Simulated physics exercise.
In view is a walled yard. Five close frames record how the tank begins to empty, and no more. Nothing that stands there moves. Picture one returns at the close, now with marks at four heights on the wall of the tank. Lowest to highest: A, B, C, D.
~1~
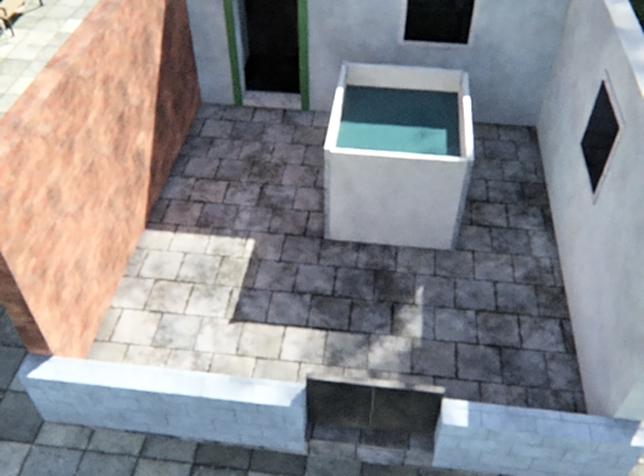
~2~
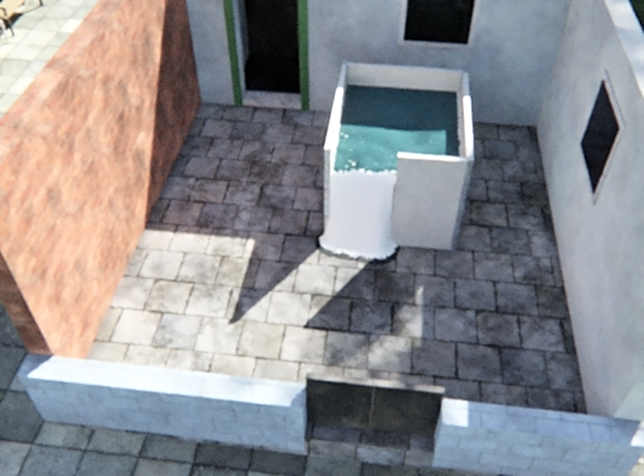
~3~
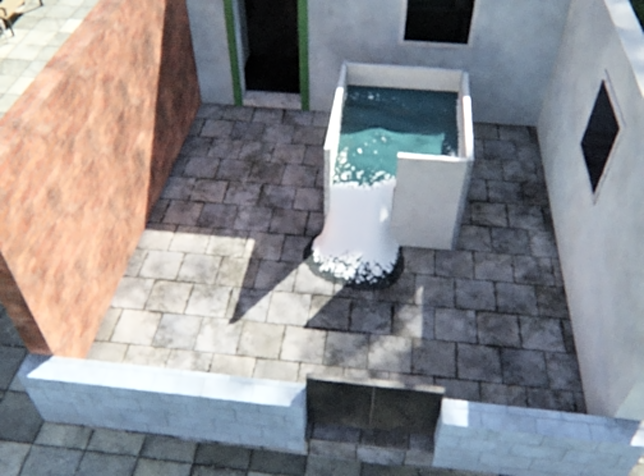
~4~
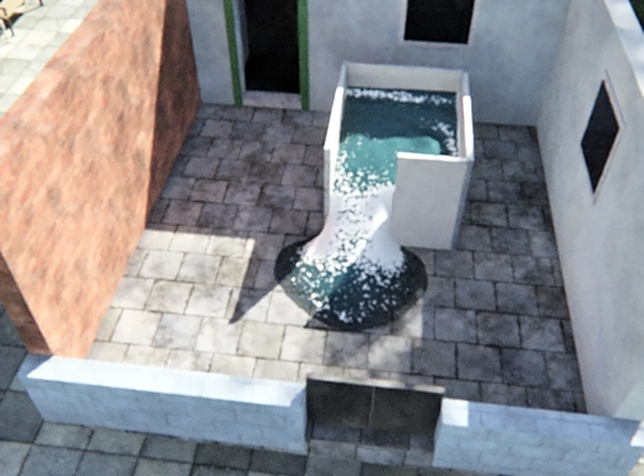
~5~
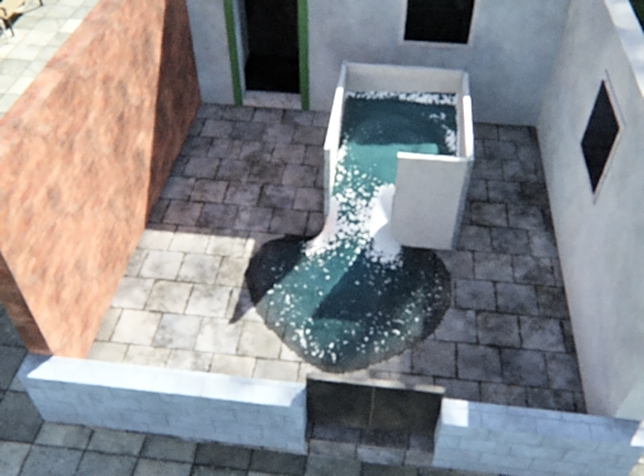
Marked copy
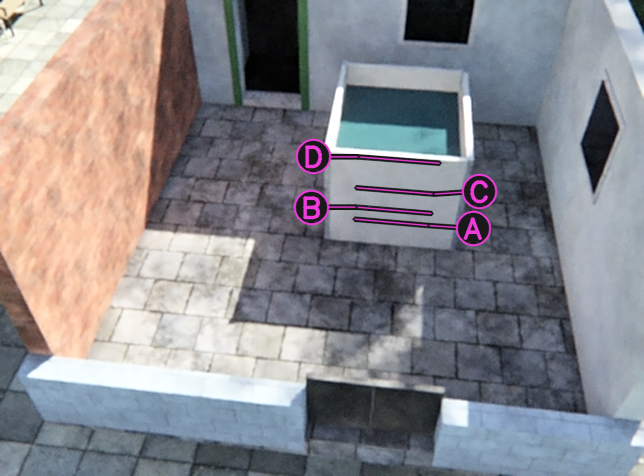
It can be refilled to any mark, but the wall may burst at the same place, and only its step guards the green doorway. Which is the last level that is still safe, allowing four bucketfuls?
It is C.
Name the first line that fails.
D.
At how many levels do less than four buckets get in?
Three of them.
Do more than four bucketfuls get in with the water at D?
Yes, that goes wrong.
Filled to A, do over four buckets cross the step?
No, not at all.
On the marked copy, A at (391, 222); B at (393, 210); C at (395, 190); D at (398, 160); from the bottom up A, B, C, D.
With A, nothing gets over.
With B, nothing gets over.
With C, a bucket or two gets in.
With D, about 14 bucketfuls get in.
